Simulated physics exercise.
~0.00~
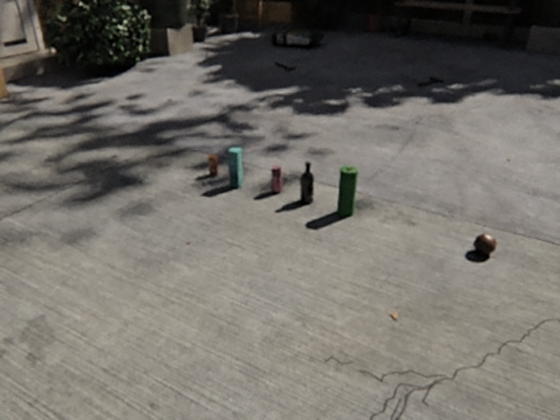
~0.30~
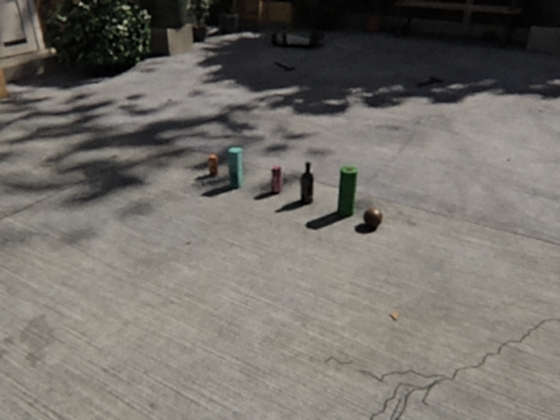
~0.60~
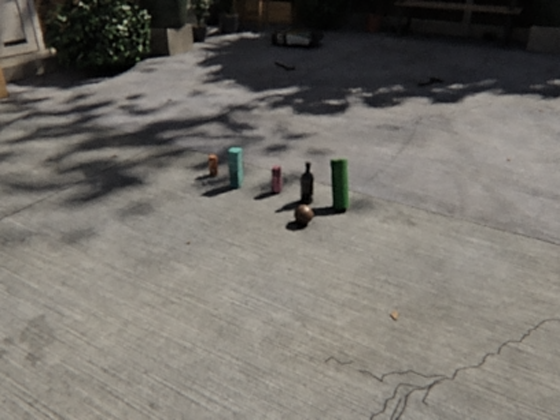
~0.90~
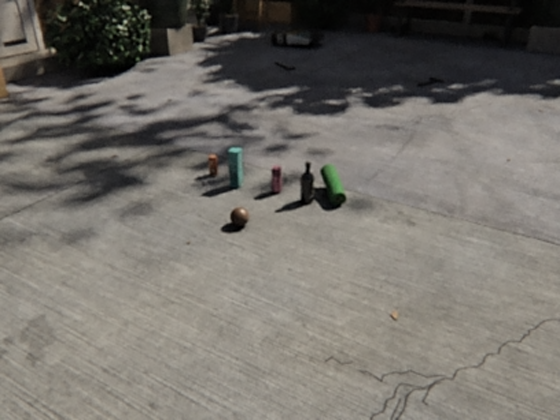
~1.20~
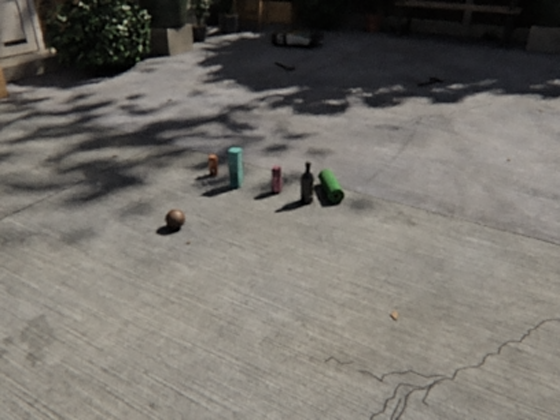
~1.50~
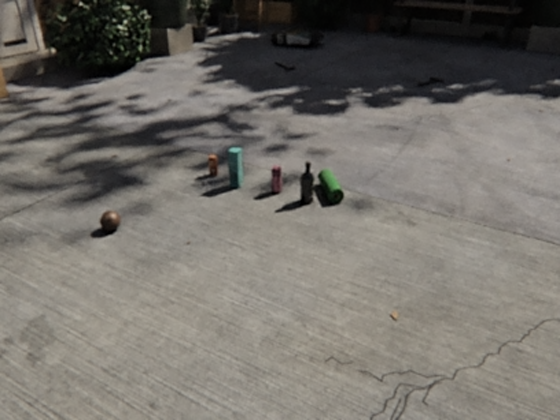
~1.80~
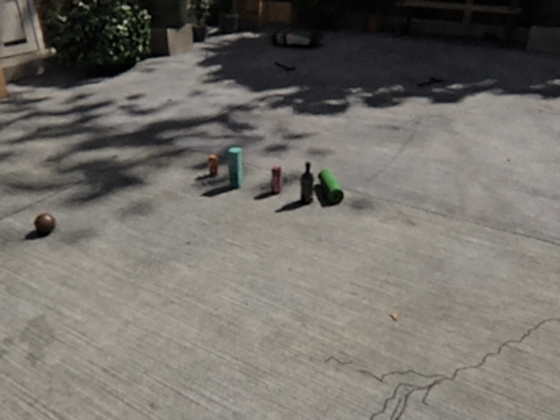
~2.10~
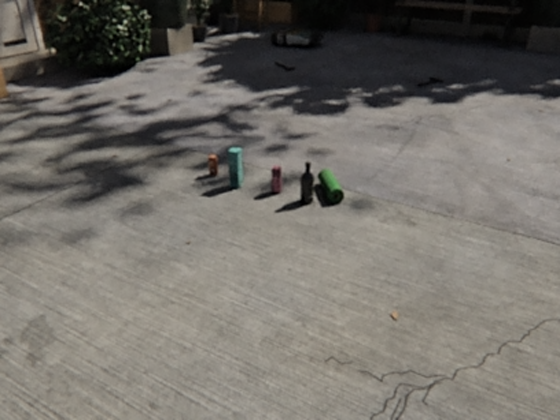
At the start, a brown ball sits to the right of a loose row of standing things on sunlit, shadow-streaked concrete, with an orange can, a turquoise carton, a pink can, a black bottle and a green roll in view. The ball rolls left and reaches the green roll at the near end of the row. As it passes in front of the black bottle, the green roll leans, then tips over onto its side. The ball keeps rolling left across the open ground and leaves the view. At the end, the green roll lies beside the bottle, while the other four things still stand.
